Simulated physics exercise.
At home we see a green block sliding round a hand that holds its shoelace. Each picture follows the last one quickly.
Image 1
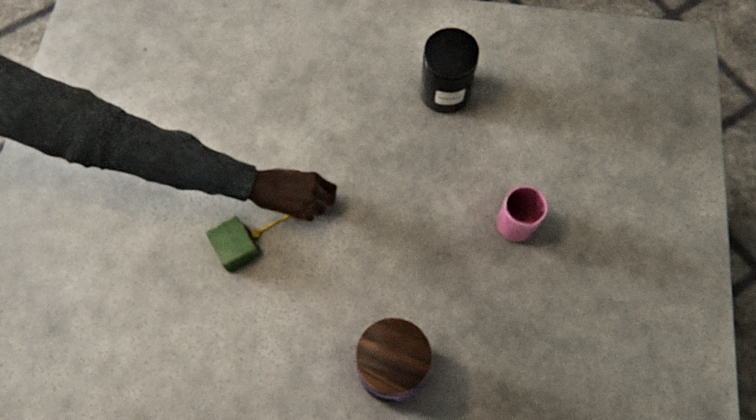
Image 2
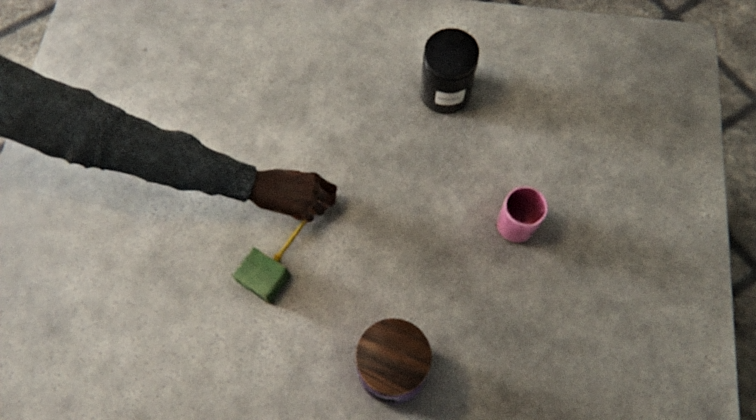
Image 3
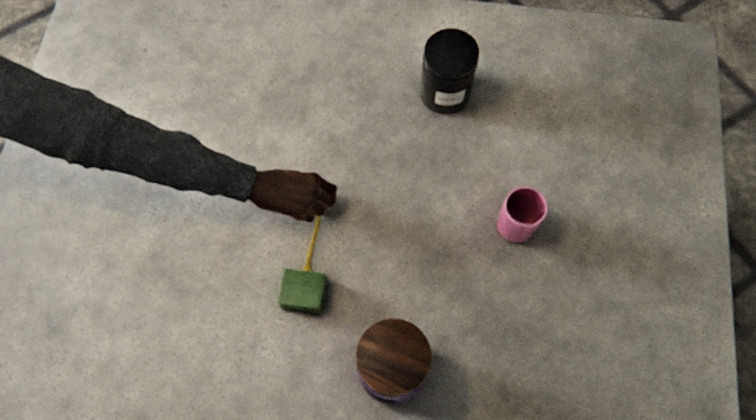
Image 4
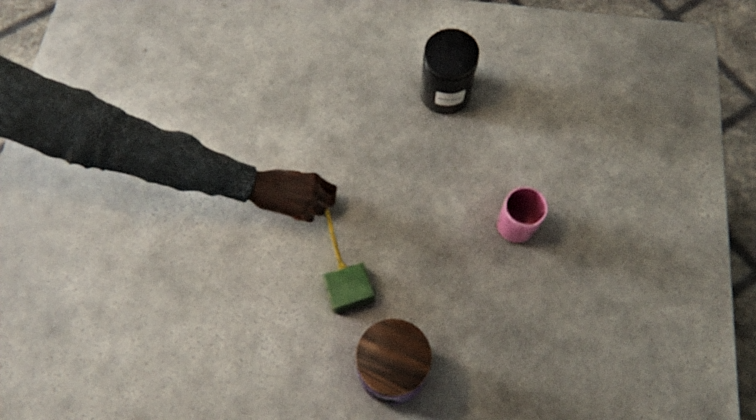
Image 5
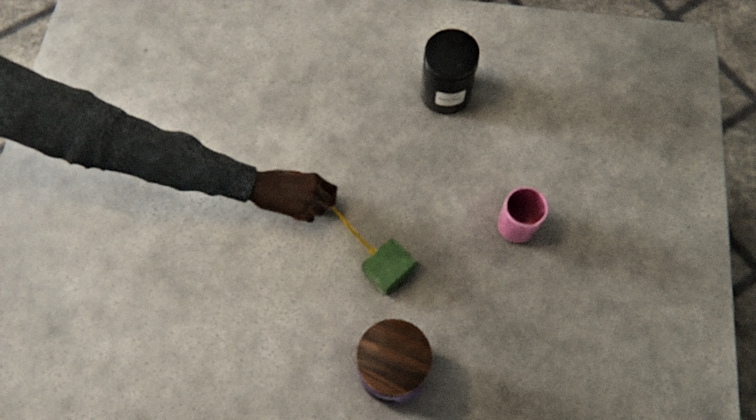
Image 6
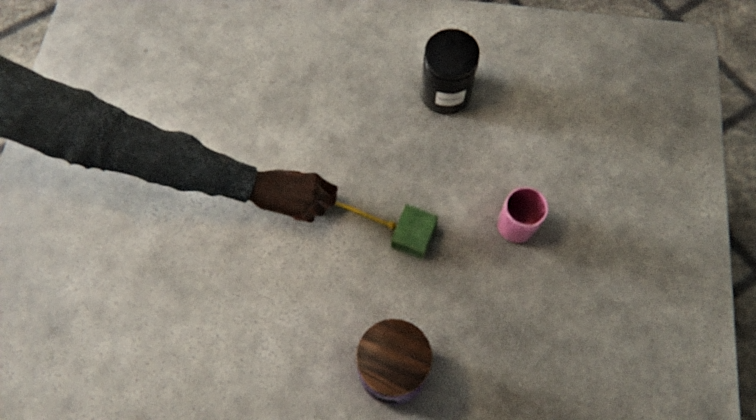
A green block on a yellow cord swinging anticlockwise around a hand on a grey surface, near a pink mug and canisters.
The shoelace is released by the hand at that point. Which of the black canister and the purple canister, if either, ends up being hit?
Here is how it goes: The black canister is struck by it; the purple canister is left alone.
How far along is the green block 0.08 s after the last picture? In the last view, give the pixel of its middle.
Somewhere about (432, 155), I'd say.
Then, 0.08 s on from there, block near (432, 155).
Then, 0.20 s on from there, block near (439, 126); black canister pushed aside.
In the end, block near (439, 128); black canister pushed aside. The black canister gets hit and the purple canister escapes it.
